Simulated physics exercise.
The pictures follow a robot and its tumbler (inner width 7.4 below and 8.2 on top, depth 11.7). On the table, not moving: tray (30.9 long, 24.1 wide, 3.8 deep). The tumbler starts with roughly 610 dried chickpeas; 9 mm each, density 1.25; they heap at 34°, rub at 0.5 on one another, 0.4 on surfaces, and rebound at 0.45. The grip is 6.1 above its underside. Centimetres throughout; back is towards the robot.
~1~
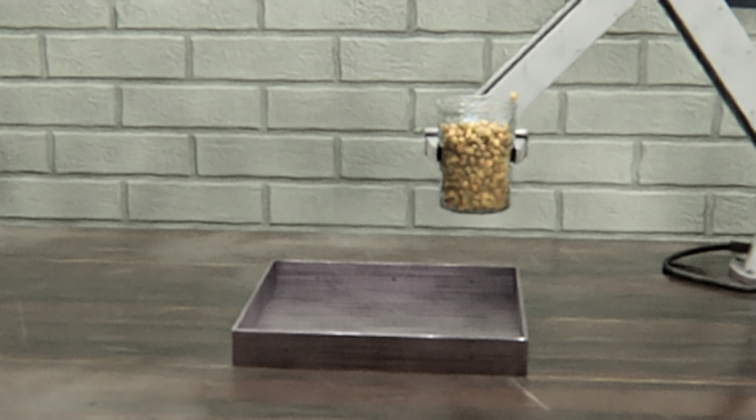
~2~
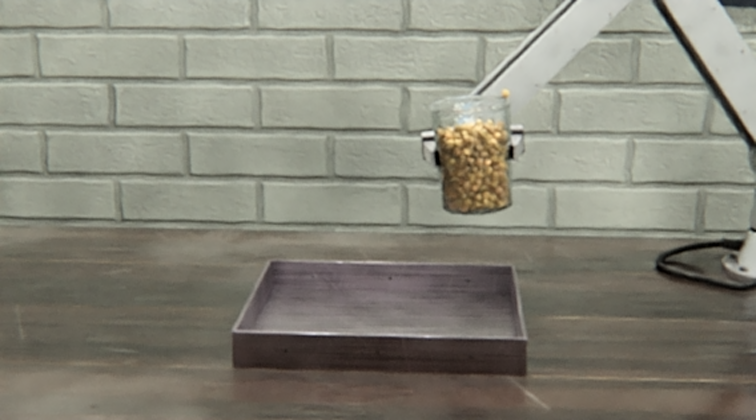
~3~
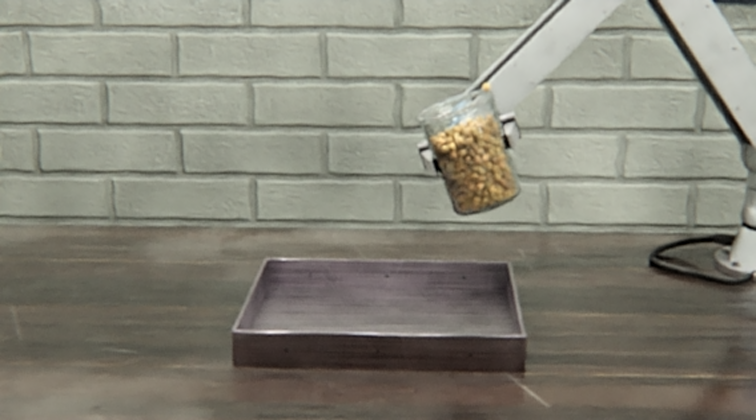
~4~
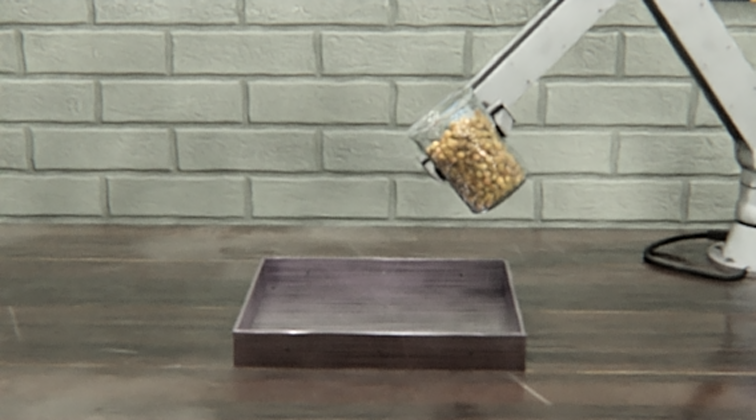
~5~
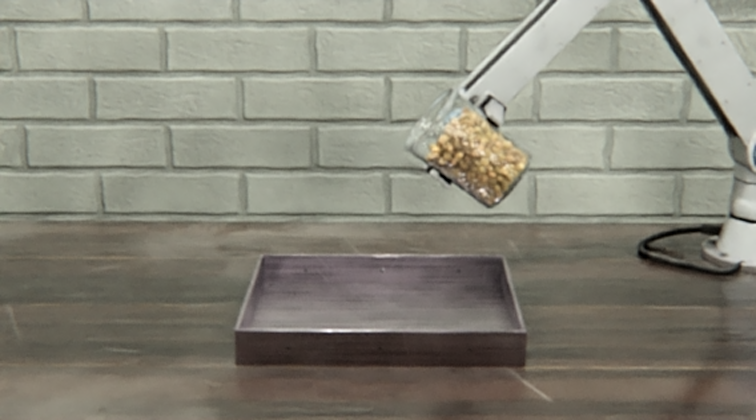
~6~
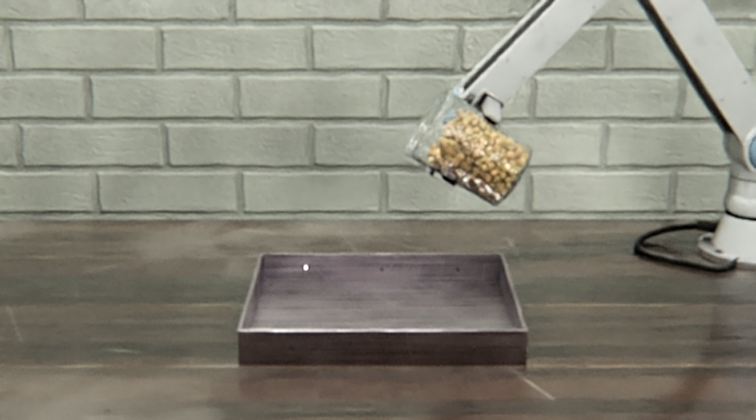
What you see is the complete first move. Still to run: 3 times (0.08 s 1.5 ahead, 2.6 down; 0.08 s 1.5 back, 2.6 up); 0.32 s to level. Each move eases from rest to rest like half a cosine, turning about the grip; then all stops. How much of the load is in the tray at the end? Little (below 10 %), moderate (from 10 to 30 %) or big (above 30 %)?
A little share, below 10 %, ends in the tray.
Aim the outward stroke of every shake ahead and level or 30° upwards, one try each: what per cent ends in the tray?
About 20 and 30 per cent.
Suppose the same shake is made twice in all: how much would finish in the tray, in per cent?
Then about 5 per cent.
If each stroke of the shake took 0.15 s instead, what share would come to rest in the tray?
It would be near 0 per cent.
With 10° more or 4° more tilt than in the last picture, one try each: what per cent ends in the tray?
About 10 and 5 per cent.
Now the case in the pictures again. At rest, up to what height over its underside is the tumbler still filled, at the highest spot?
Roughly 10.5 cm.
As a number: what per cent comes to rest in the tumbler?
About 95 per cent.
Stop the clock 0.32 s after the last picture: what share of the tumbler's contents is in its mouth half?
Roughly 40 per cent.
Then, 0.32 s later, tilted 57° forward, highest piece 25 above the table; 599 in the tumbler, 13 in flight or on a rim.
Then, 0.64 s later, tilted 29° forward, highest piece 25 above the table; 575 in the tumbler, 23 in the tray, 14 in flight or on a rim.
Then, 1.00 s later, level, highest piece 26 above the table; 575 in the tumbler, 34 in the tray, 3 on the table or floor.
Then, 2.05 s later, level, highest piece 26 above the table; 575 in the tumbler, 34 in the tray, 3 on the table or floor.
At rest, 575 in the tumbler, 34 in the tray, 3 on the table or floor. That is 6 % in the tray.
